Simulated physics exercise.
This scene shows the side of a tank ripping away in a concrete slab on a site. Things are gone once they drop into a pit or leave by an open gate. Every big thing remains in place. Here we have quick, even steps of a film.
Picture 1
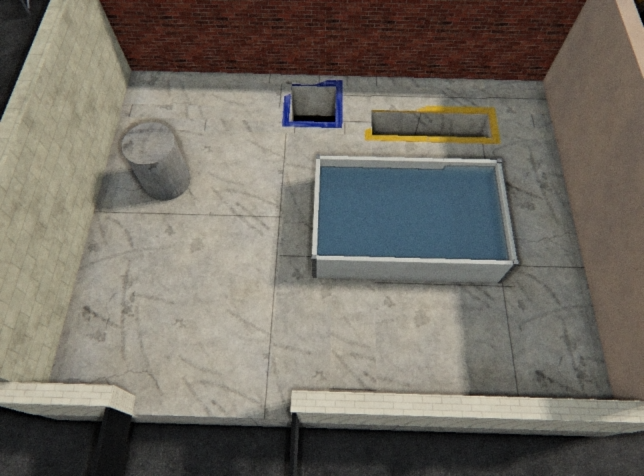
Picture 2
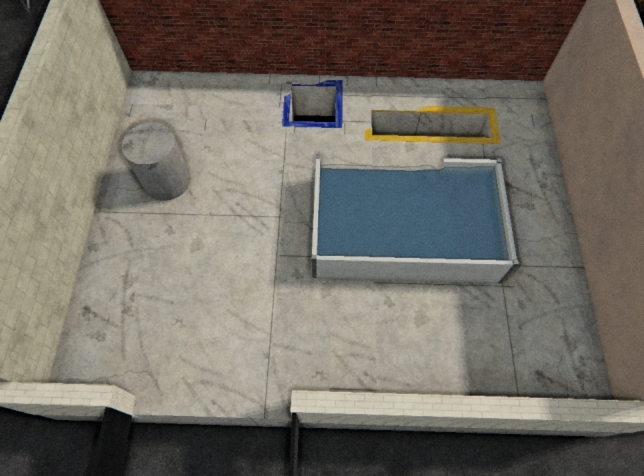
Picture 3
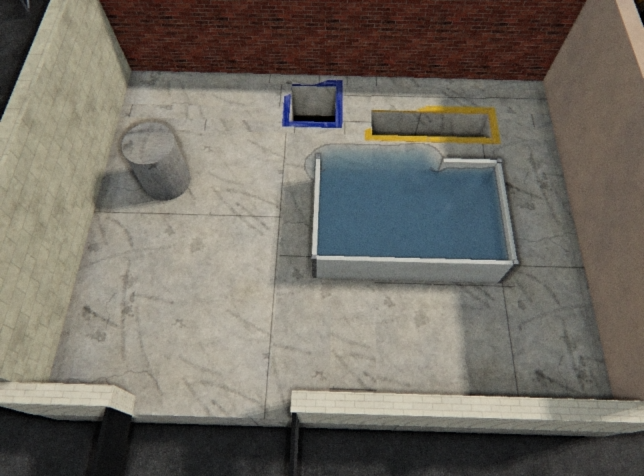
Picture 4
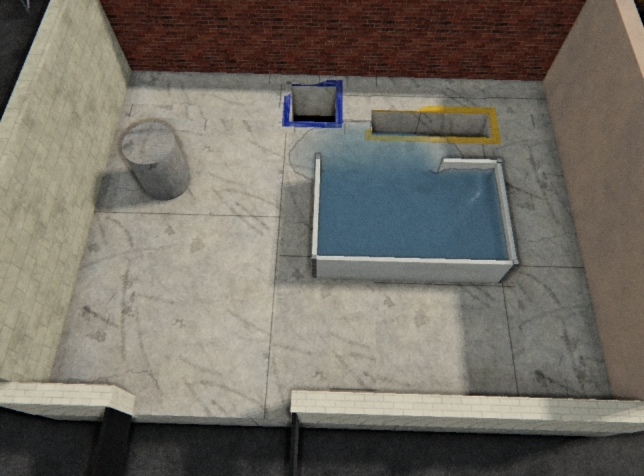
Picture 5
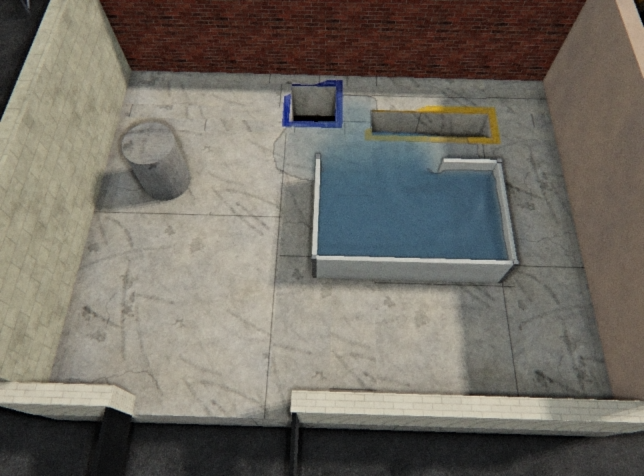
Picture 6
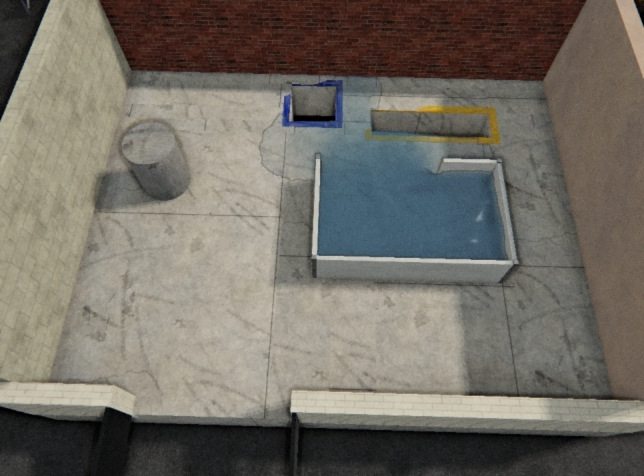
In this clip, still water sits in an open white-walled tank on a concrete slab, then part of the far side opens and water pours out, spreading thinly across the slab toward the blue- and yellow-edged pits and leftward.
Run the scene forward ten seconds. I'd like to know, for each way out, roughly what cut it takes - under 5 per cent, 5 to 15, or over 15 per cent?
As I see it, as it plays out the gate never reaches five per cent; as it plays out the yellow pit goes past fifteen per cent; as it plays out the blue pit goes past fifteen per cent.
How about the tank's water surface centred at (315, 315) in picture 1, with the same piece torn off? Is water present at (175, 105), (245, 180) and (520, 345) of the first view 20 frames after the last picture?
Taking them as they were asked, they come out soaked, soaked, bone dry.
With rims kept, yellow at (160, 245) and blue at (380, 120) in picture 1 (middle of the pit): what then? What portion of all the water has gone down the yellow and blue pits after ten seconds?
Yellow share 10%, blue share 50%.
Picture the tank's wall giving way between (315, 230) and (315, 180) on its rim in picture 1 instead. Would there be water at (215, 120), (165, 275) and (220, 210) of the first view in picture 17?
In that order: Awash, under water, under water.
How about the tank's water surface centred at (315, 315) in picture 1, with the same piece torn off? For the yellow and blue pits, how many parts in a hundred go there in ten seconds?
I'd say the yellow pit takes 15 % while the blue pit takes 30 %.
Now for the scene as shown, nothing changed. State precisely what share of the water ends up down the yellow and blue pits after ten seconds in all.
About 48 %, then about 28 %.
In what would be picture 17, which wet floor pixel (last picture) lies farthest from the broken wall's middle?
I'd put it around (210, 77).
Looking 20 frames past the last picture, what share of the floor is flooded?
Roughly 25 percent, I reckon.
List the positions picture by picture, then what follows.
The first picture shows still water in the open tank at (410, 210).
In the second picture, water pours out on the open tank's far side and has run to a hidden place.
In the third picture, water pours out on the open tank's far side and has run to (435, 153).
In the fourth picture, water pours out on the open tank's far side and has run to (444, 139).
In the fifth picture, water pours out on the open tank's far side and has run to (349, 98).
In the sixth picture, the front is at (346, 78), out from the gap on the open tank's far side.
A moment on, water covers 15 % of the floor; the gate 0 %, the yellow pit 15 %, the blue pit 5 %.
Next, water covers 20 % of the floor; the gate 0 %, the yellow pit 24 %, the blue pit 12 %.
Then, water covers 25 % of the floor; the gate 0 %, the yellow pit 33 %, the blue pit 19 %.
Later, water covers 30 % of the floor; the gate 0 %, the yellow pit 43 %, the blue pit 24 %.
In the end, water covers 30 % of the floor; the gate 0 %, the yellow pit 48 %, the blue pit 28 %.
